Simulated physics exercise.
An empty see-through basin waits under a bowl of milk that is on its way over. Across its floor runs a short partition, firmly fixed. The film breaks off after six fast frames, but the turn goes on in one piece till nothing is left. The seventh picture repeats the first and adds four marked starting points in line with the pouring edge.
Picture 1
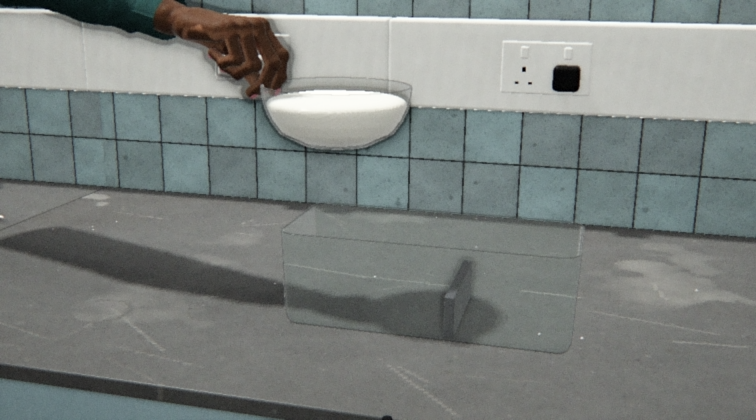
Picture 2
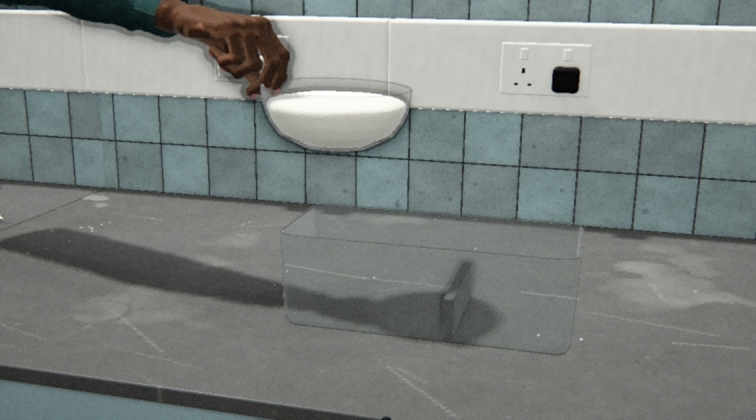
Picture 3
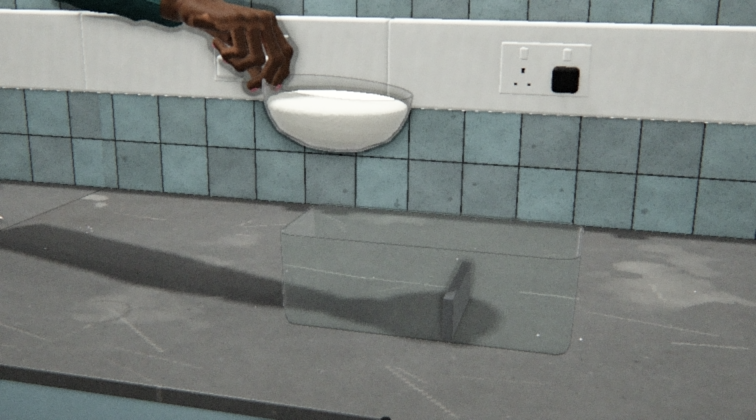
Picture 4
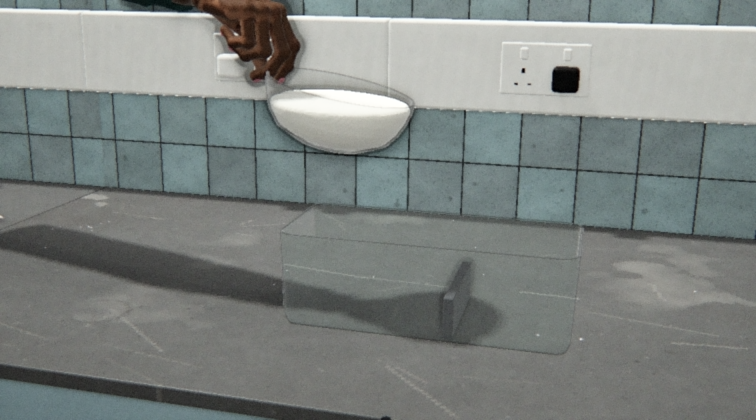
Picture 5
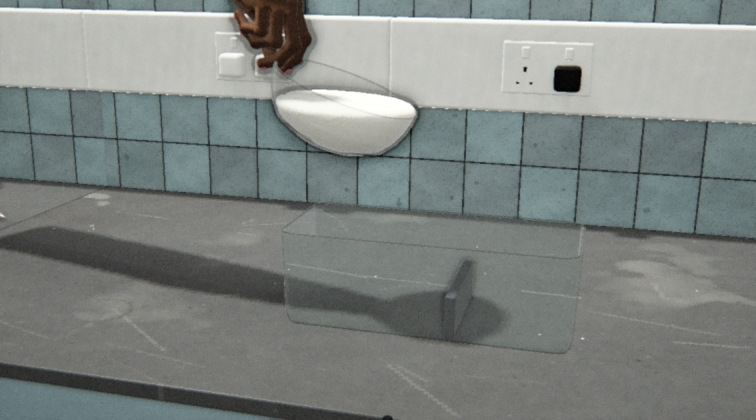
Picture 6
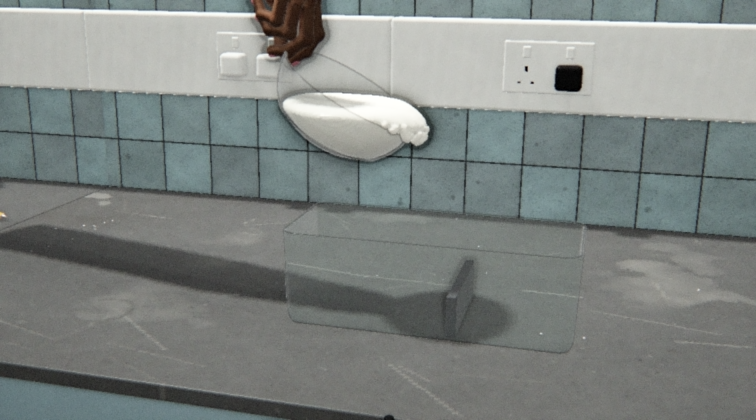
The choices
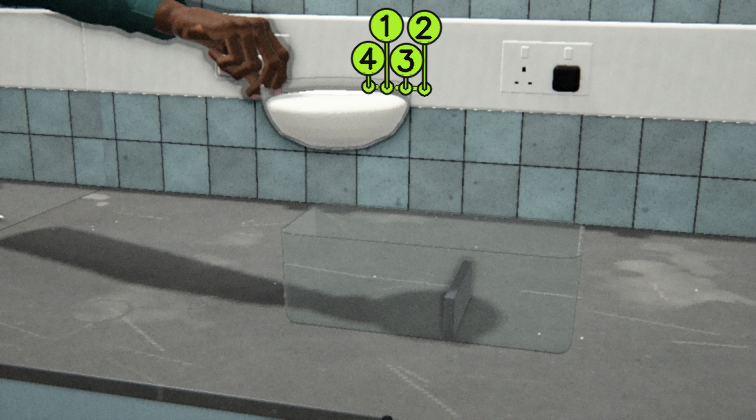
A hand tilting a clear bowl of milk to the right above an empty see-through basin, milk beginning to slip over the lip.
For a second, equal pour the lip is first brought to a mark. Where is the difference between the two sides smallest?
I would pick place 2.
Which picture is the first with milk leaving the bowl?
Picture 5.
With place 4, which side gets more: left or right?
The left one.
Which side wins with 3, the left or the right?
The left side.
On the marked copy, 1 at (387, 87); 2 at (424, 89); 3 at (405, 88); 4 at (368, 86).
With 1, about 90 % ends left of the wall and 7 % right of it; 3 % is lost outside.
With 2, about 45 % ends left of the wall and 53 % right of it.
With 3, about 66 % ends left of the wall and 31 % right of it; 3 % is lost outside.
With 4, about 91 % ends left of the wall and 7 % right of it.
